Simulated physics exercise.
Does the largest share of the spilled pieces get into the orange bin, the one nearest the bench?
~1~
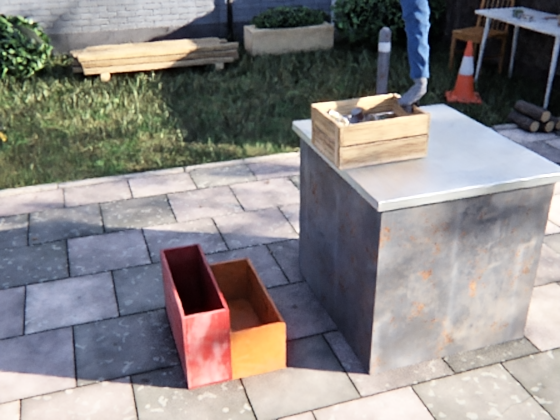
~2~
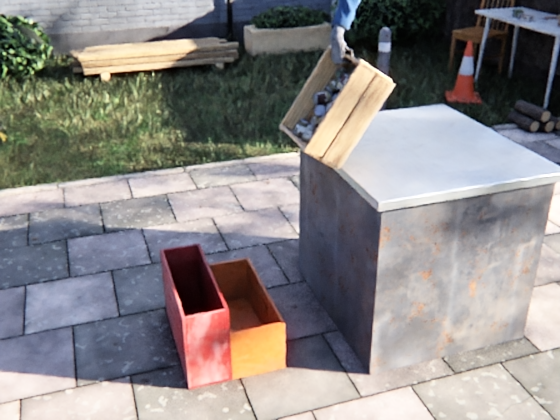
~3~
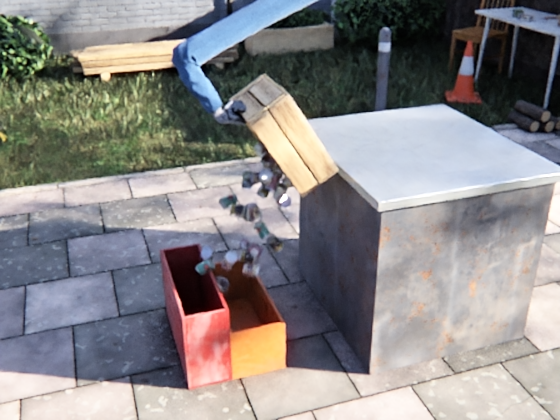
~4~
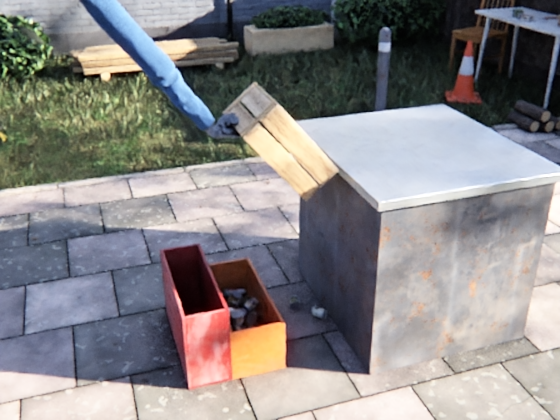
Yes, most of the pieces visible at the end are lying in the orange bin, with a stray on the paving between it and the bench.
